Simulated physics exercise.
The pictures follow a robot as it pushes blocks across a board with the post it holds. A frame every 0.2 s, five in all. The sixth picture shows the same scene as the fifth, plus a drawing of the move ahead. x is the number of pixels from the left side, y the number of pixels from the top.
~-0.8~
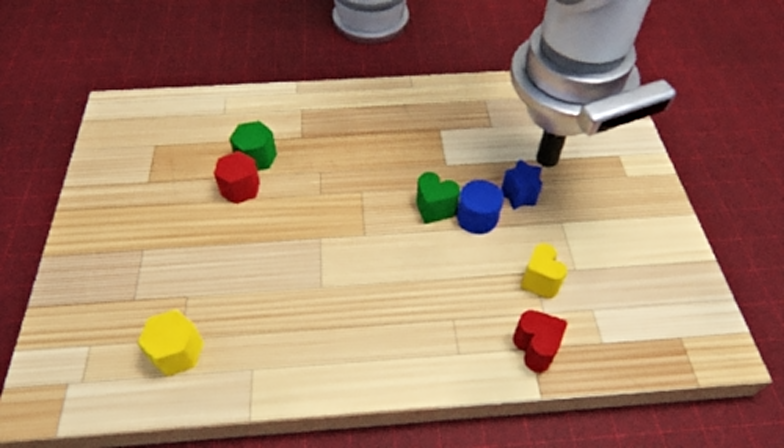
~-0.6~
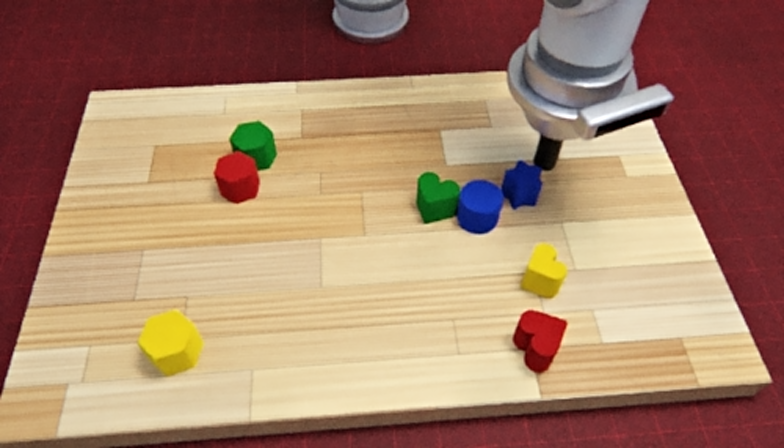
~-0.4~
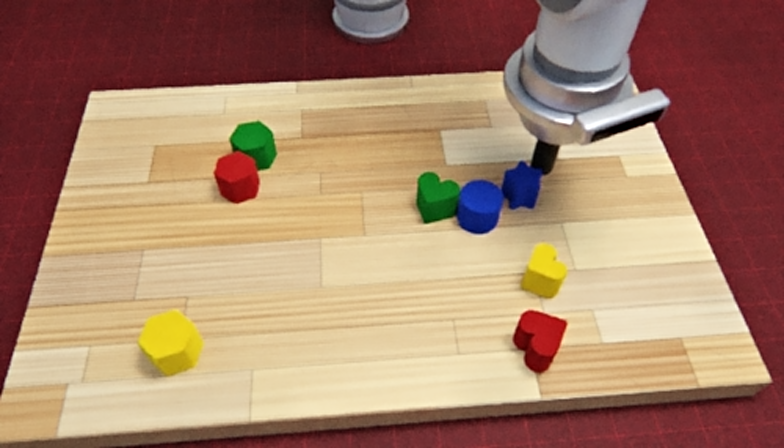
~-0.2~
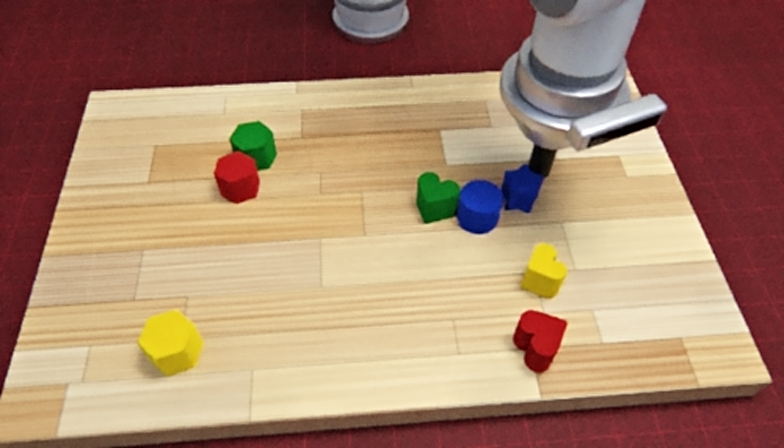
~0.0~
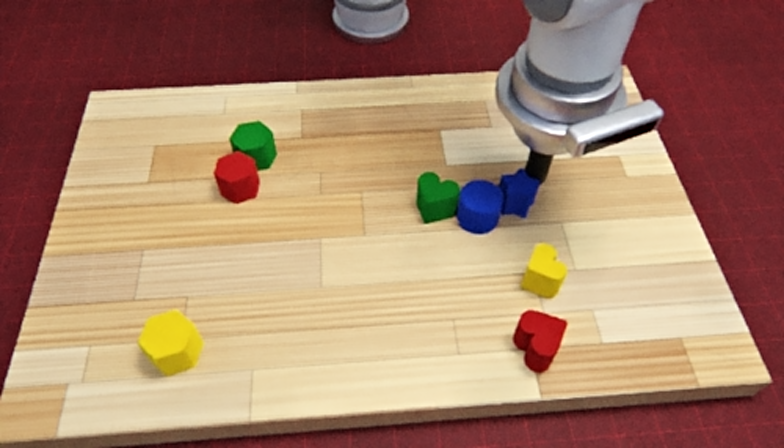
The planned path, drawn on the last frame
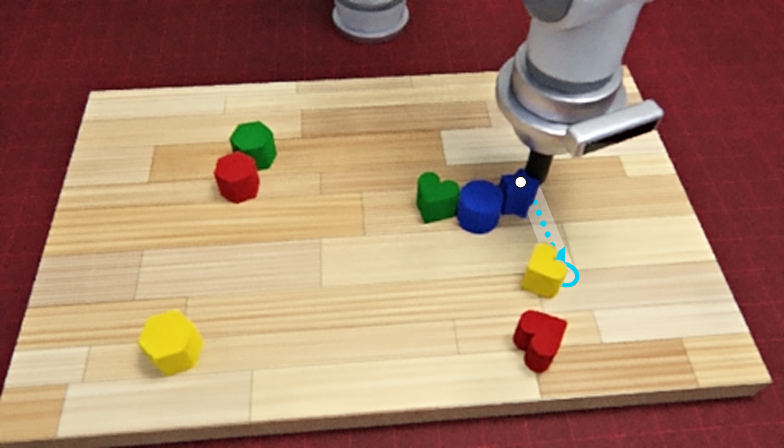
On a light wooden board over a dark red surface, colored blocks sit scattered while a gray robot arm holds its dark tip just right of a blue star. The arm inches left and toward the viewer, then nudges the star slightly closer to the blue round block; the other blocks stay still.
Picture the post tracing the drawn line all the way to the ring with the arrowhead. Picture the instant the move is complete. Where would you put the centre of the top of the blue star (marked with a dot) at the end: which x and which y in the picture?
Around pixel (523, 200).
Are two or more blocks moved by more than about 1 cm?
The answer is no.
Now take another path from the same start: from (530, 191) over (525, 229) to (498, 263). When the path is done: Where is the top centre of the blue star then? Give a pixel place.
The middle of its upper face will lie at (470, 241).
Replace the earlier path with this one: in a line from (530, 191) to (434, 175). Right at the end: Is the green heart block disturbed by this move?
When the path is over, the green heart block is still on its spot.
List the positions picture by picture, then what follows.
In the first picture, tip of the post (547, 159), middles of tops, blue round block (482, 196), blue star (526, 173), yellow heart block (547, 261).
In the second picture, post (544, 163), nothing pushed.
In the third picture, post (541, 167), nothing pushed.
In the fourth picture, post (538, 171), blue star (525, 177).
In the fifth picture, post (535, 176), blue round block (482, 196), blue star (521, 182), yellow heart block (547, 261).
The line goes straight from (530, 191) to (565, 275); the dot is on the blue star.
The first path, step by step. One third of the way, post (546, 203); blue round block (480, 198); blue star (523, 198), turned 35° clockwise.
Two thirds of the way, post (558, 232); blue round block (480, 198); blue star (523, 200), turned 45° clockwise.
At the end, post (571, 261); blue round block (480, 198); blue star (523, 200), turned 45° clockwise; yellow heart block unmoved.
